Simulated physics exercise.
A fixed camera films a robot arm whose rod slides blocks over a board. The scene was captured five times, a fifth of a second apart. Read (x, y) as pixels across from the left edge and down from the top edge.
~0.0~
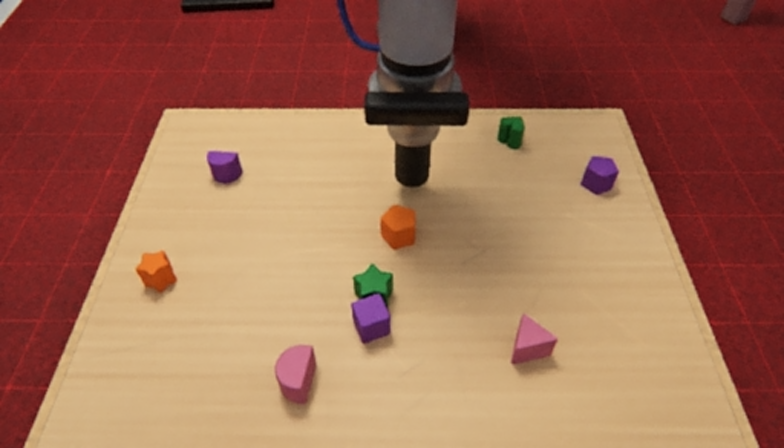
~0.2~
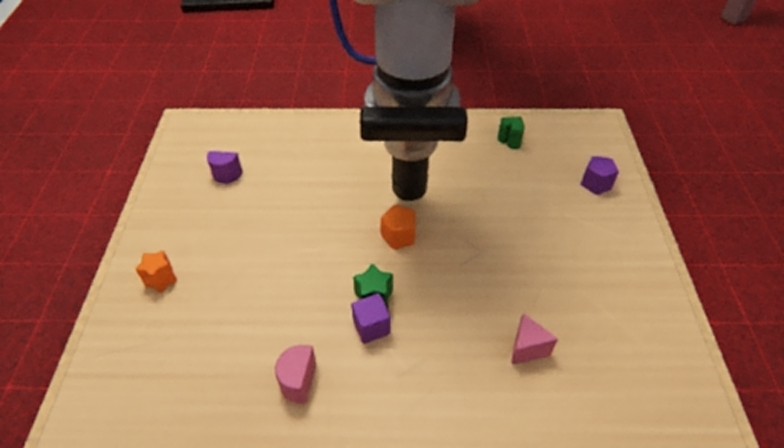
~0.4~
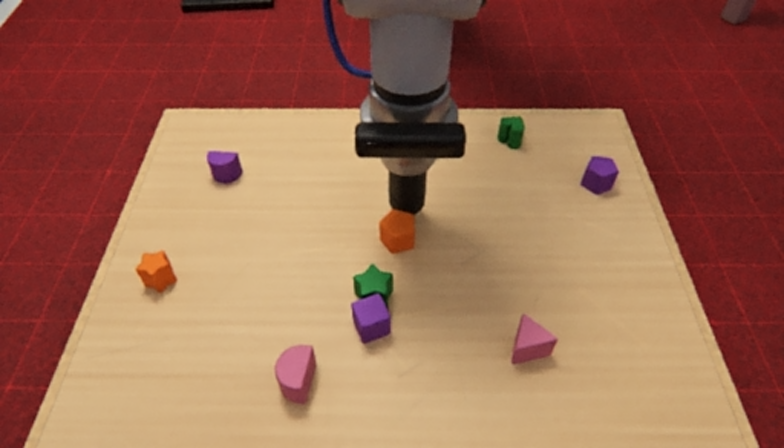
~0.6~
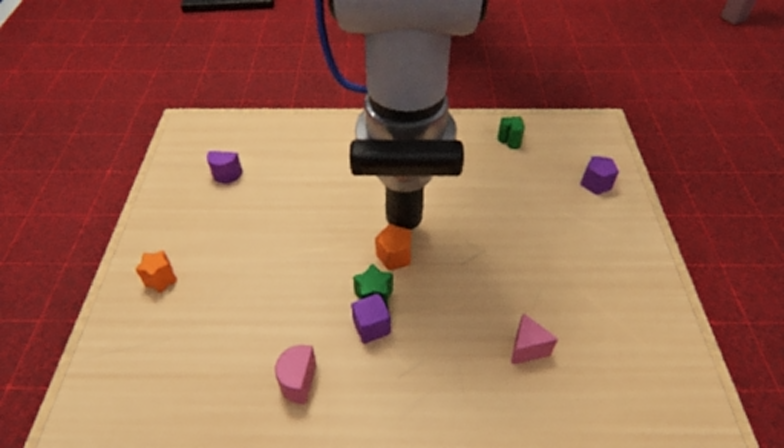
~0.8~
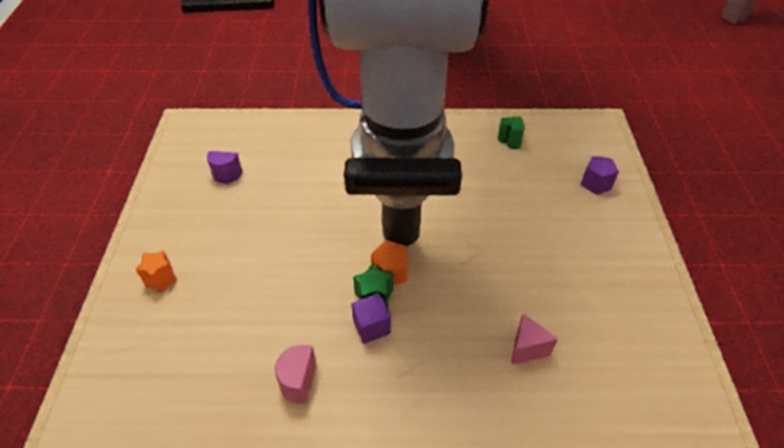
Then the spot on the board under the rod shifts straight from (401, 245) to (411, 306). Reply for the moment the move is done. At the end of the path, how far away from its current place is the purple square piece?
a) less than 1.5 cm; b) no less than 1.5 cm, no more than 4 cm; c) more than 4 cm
Choice c: More than 4 cm.
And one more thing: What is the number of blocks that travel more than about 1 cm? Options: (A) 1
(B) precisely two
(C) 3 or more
(C)
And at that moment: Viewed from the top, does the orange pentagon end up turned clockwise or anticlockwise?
My answer: Clockwise.
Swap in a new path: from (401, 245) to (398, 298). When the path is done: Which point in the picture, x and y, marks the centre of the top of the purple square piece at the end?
It is at (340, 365).
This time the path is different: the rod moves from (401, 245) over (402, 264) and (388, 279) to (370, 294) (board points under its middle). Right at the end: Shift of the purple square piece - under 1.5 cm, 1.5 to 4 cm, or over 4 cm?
Above 4 cm.
What follows on the original path. Halfway along, rod (407, 264); purple square piece (356, 339); green star (362, 308); orange pentagon (388, 286), turned 25° clockwise.
At the end, rod (412, 295); purple square piece (338, 361); green star (348, 327), turned 15° clockwise; orange pentagon (380, 310), turned 40° clockwise.
